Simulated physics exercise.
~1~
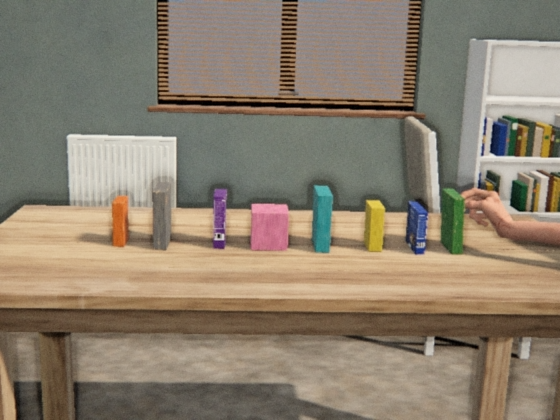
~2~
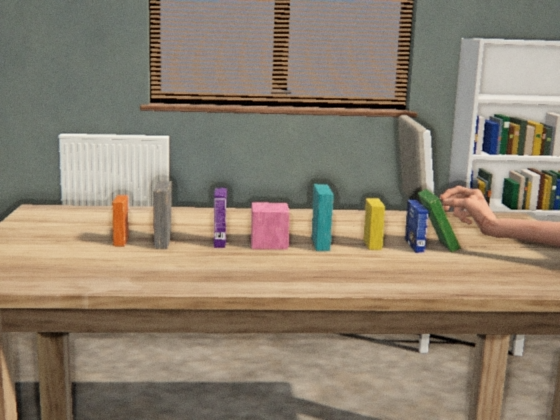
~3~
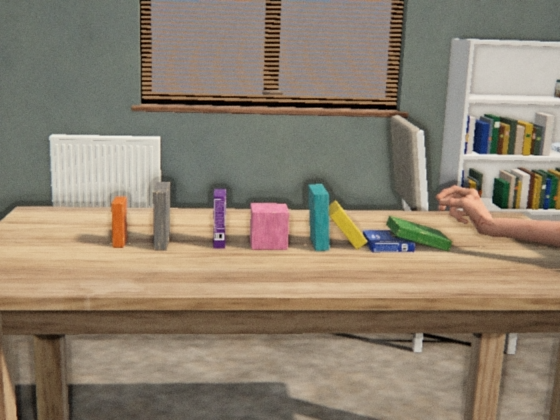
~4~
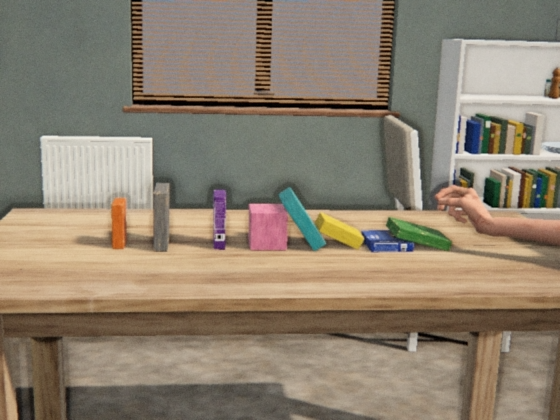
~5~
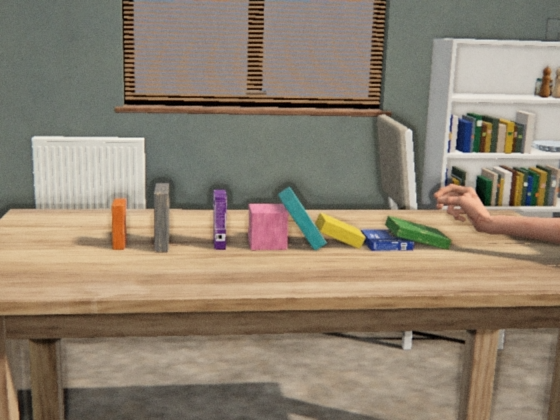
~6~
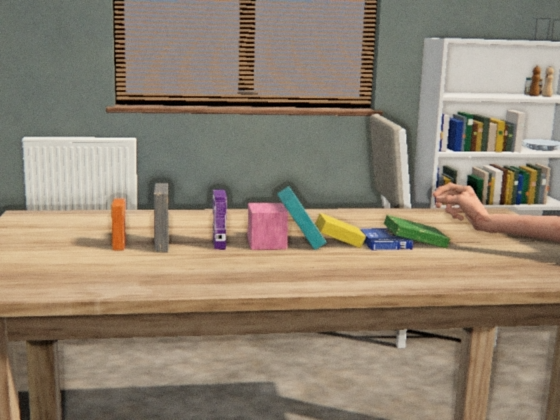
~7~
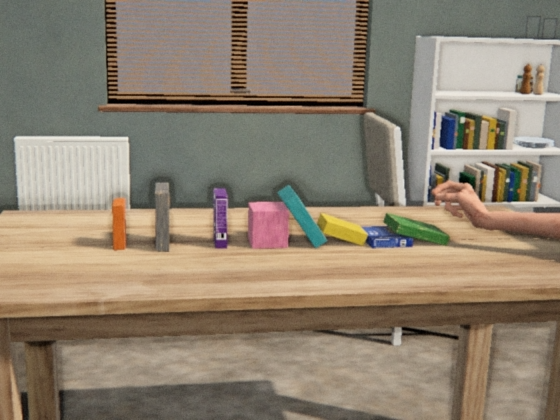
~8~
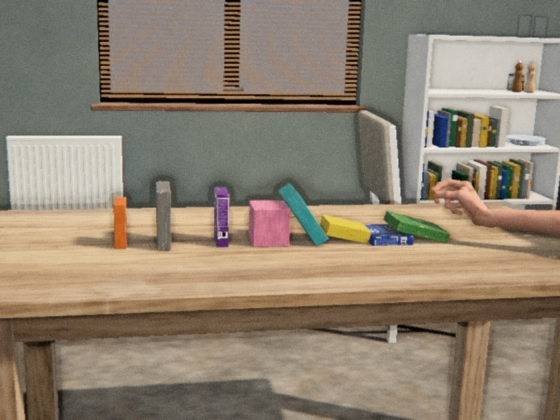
A hand at the right edge of a pale wooden table, seen from the front in a grey-green room with a window, radiator and bookshelf, tips a green block leftwards. Along the table to its left stand a blue packet, yellow block, turquoise block, wide pink block, purple packet, grey board and orange board. The green block knocks down the blue packet, and the yellow block topples next. The turquoise block then tilts and comes to rest leaning against the pink block. The view drifts slightly while the hand stays still, and the pink, purple, grey and orange pieces remain upright.
